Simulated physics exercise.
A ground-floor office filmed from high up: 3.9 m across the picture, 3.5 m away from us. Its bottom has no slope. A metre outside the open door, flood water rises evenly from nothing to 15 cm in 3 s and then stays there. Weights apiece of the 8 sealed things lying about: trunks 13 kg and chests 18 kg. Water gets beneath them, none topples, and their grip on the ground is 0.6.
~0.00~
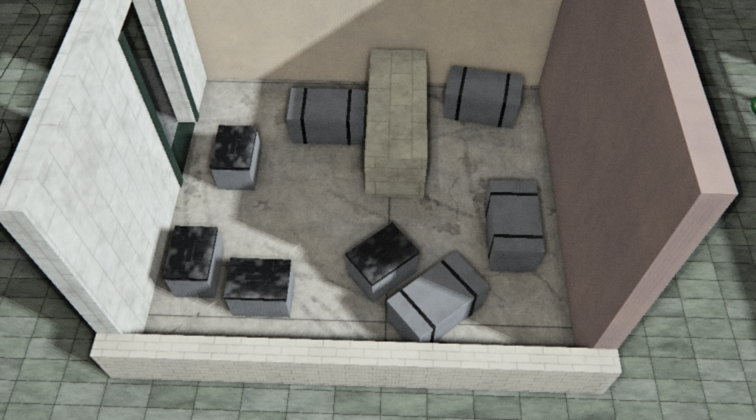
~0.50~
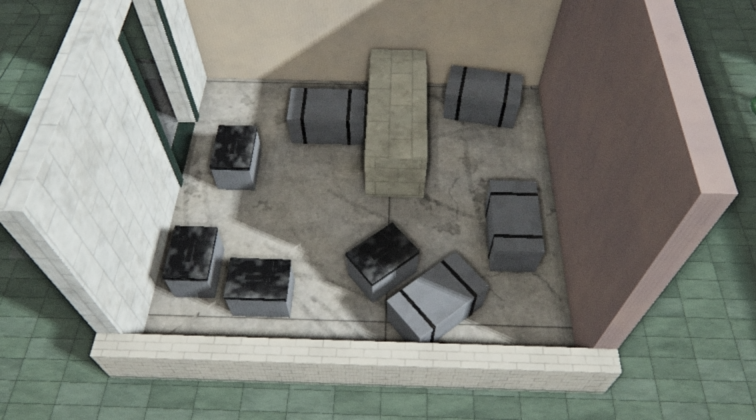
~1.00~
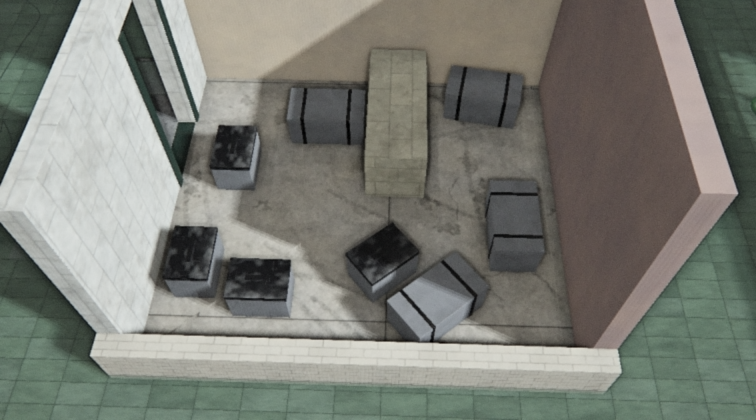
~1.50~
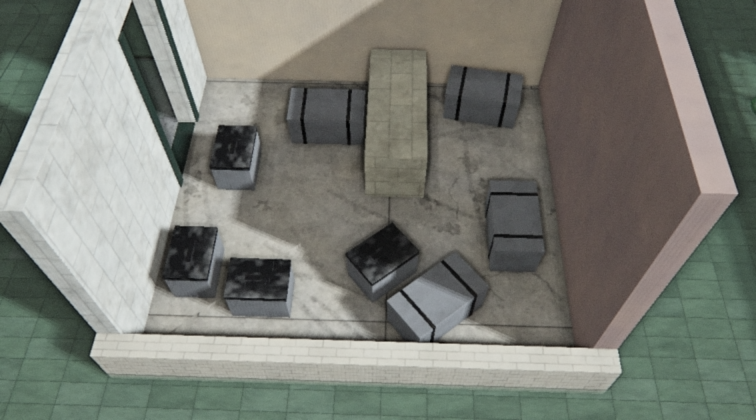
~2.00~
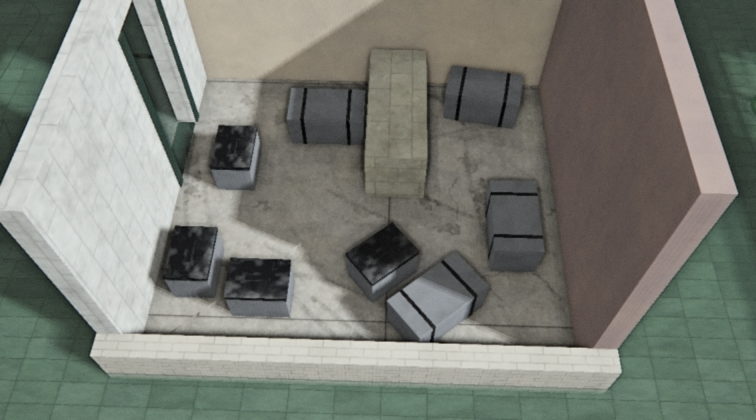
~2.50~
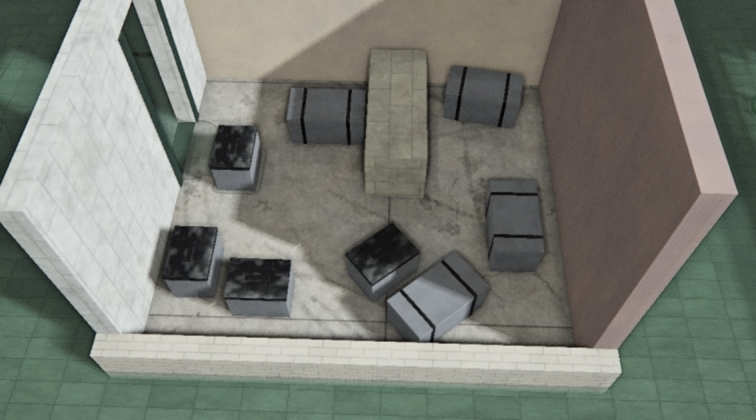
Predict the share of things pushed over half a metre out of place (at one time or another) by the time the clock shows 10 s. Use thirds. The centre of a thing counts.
It is less than a third.
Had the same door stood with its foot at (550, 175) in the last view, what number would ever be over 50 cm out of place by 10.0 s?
Then 2.
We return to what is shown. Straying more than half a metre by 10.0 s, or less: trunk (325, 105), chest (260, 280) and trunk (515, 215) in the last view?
In that order: More, under, short of it.
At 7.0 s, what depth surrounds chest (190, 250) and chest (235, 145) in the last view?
About 3 and 5 cm.
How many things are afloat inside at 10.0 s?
I count 1.
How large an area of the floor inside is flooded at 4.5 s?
Roughly 3.5 m2.
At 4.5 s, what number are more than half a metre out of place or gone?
I count 0.
After 3.5 s 0 of 8 are over 50 cm from their spots; 0 afloat.
After 4.5 s 0 of 8 are over 50 cm from their spots; 0 afloat.
After 7.0 s 0 of 8 are over 50 cm from their spots; 1 afloat.
After 10.0 s 2 of 8 are over 50 cm from their spots, and 2 have been at some point; 1 afloat.
